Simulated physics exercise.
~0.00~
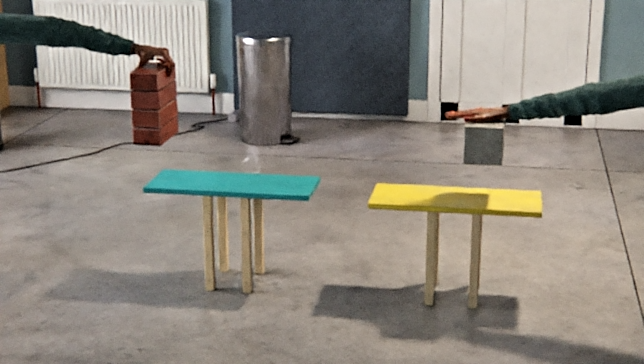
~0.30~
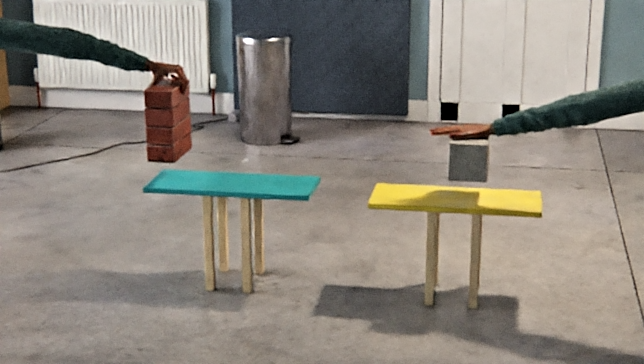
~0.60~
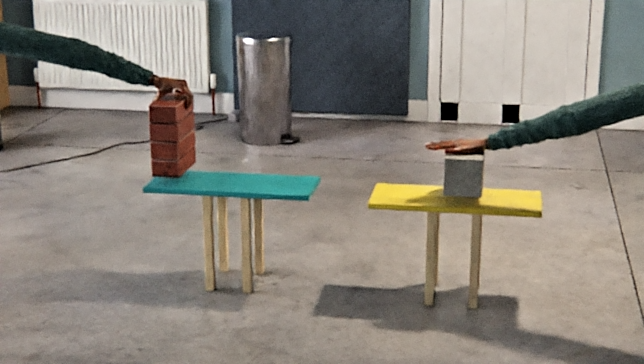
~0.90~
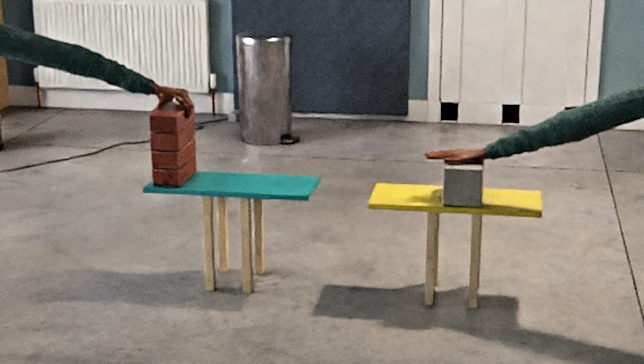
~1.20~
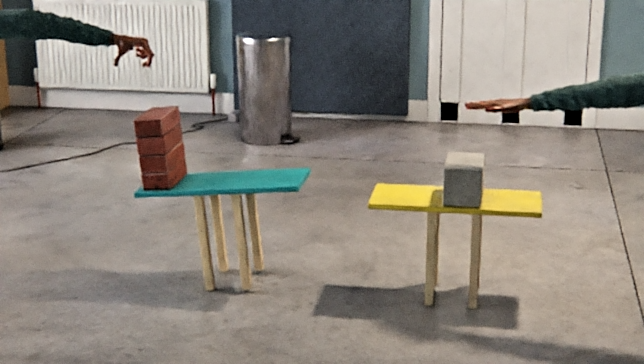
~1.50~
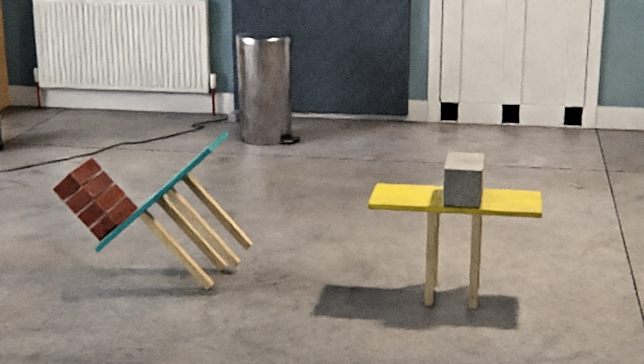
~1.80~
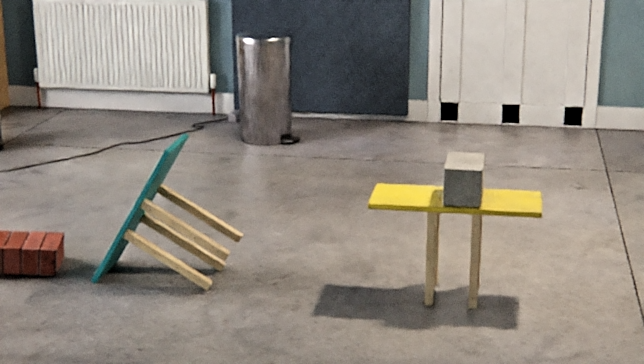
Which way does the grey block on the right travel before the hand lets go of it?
It moves down, lowered by the hand onto the yellow table.
